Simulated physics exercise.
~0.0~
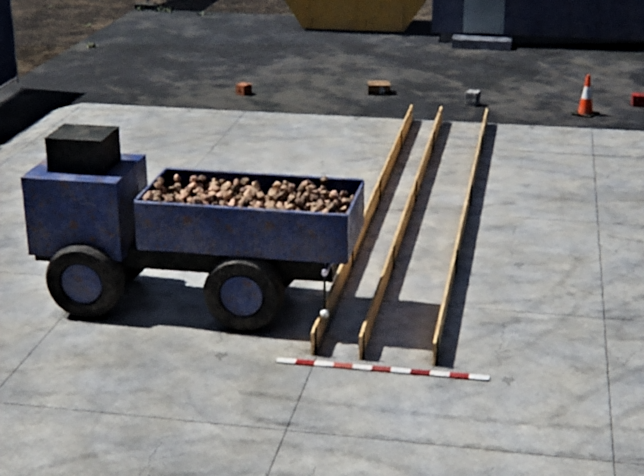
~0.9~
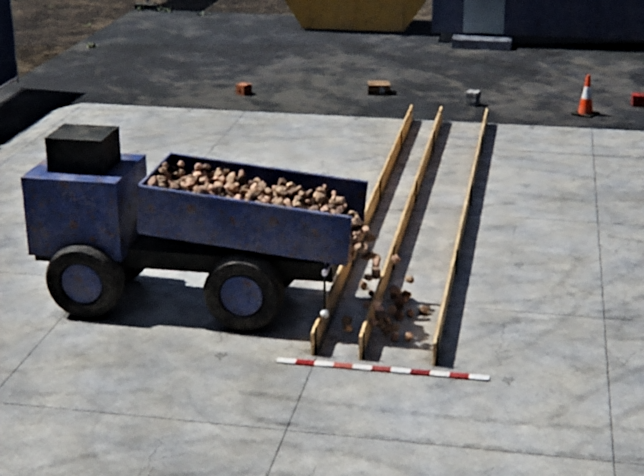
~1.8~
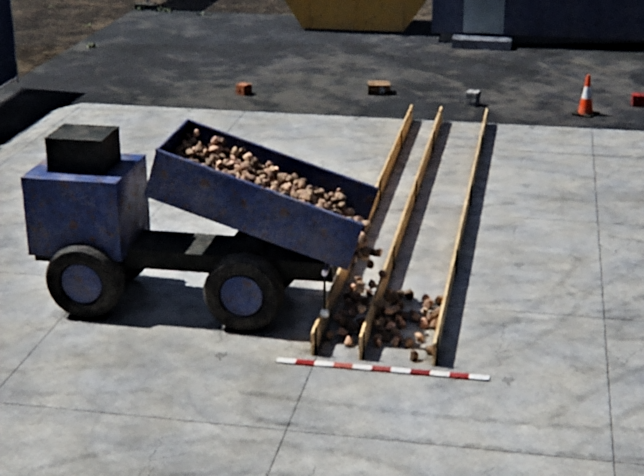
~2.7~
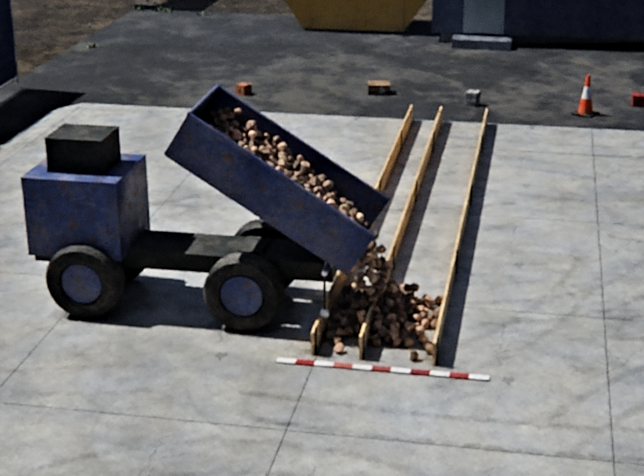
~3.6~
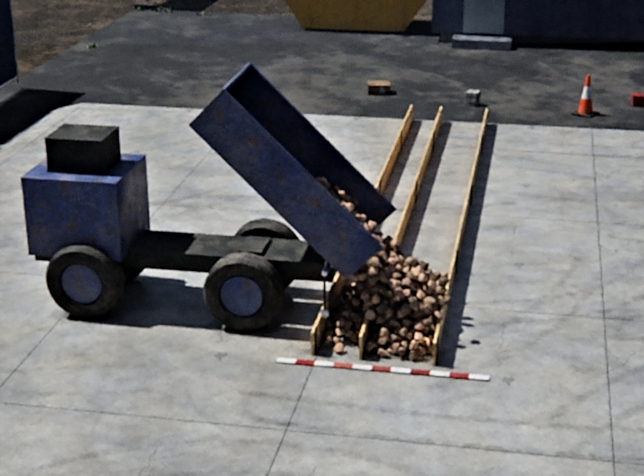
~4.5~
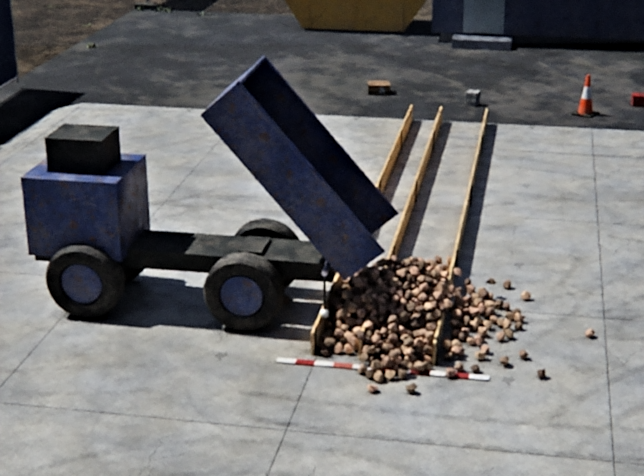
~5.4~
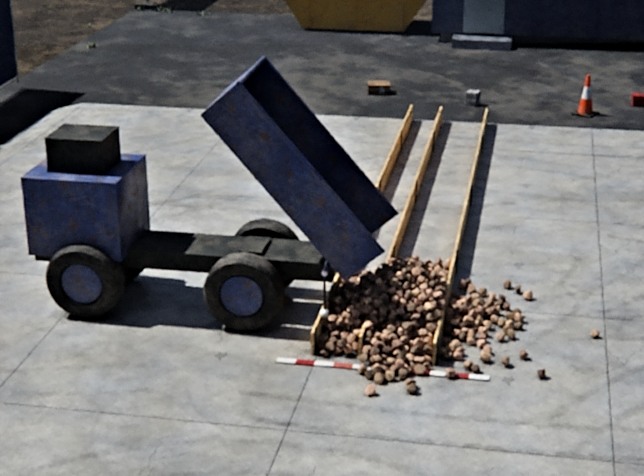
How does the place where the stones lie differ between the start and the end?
At the start the stones lie in the blue bed of the truck. At the end they are in a pile on the ground behind it, lower and further right, spread across the planks.
On a concrete yard, a blue truck bed tips up and empties its stones across wooden planks.
